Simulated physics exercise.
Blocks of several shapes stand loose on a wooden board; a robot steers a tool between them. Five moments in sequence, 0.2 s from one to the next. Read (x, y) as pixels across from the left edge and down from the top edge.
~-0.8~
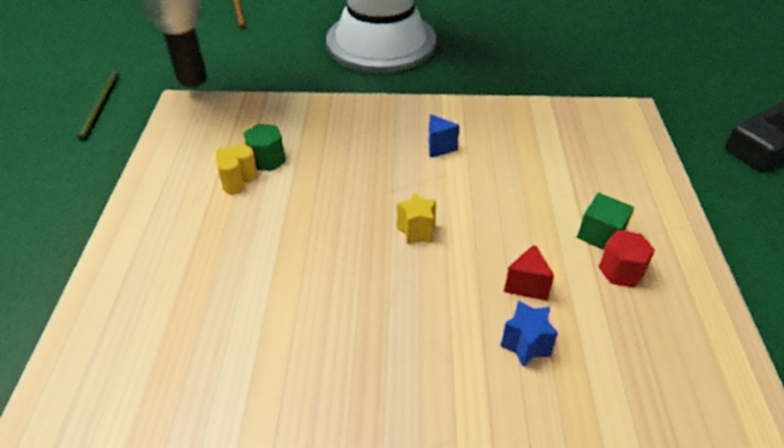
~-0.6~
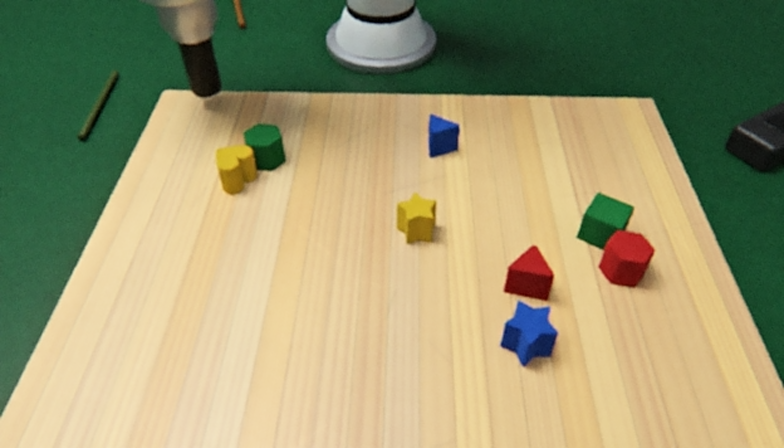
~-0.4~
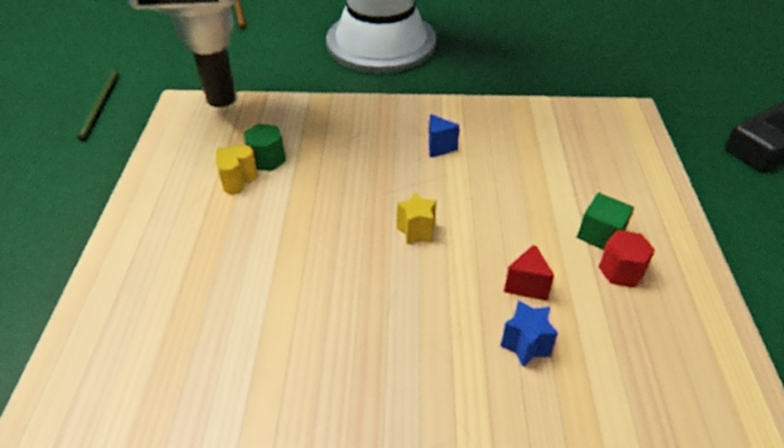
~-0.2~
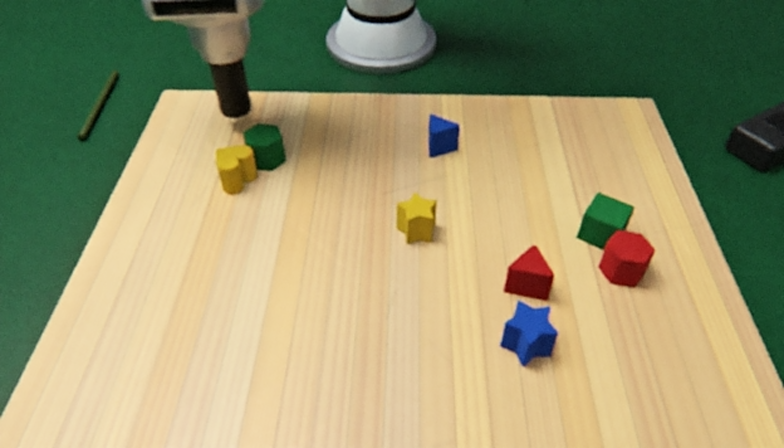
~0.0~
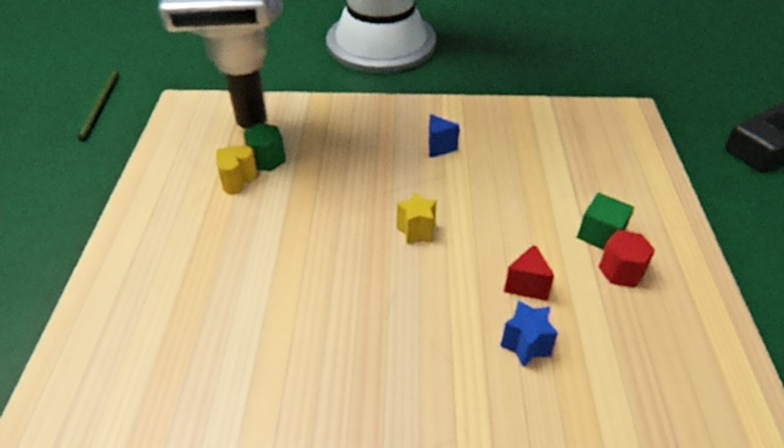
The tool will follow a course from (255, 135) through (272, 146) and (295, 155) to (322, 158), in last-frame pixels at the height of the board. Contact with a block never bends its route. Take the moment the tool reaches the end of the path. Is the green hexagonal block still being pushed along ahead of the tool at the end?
I'd say no.
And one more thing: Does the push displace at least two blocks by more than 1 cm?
No, it doesn't check out.
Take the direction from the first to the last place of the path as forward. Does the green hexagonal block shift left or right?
To the right.
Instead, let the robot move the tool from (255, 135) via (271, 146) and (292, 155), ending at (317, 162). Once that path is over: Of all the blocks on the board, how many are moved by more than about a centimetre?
Answer: One block.
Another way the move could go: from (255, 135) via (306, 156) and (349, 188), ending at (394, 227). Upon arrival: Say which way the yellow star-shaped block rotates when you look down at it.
Its spin: Anticlockwise.
What follows on the original path. Halfway along, tool at (281, 138); yellow heart-shaped block at (231, 158), turned 20° clockwise; green hexagonal block at (273, 149), turned 45° clockwise.
At the end, tool at (321, 144); yellow heart-shaped block at (231, 158), turned 20° clockwise; green hexagonal block at (277, 151), turned 65° clockwise.
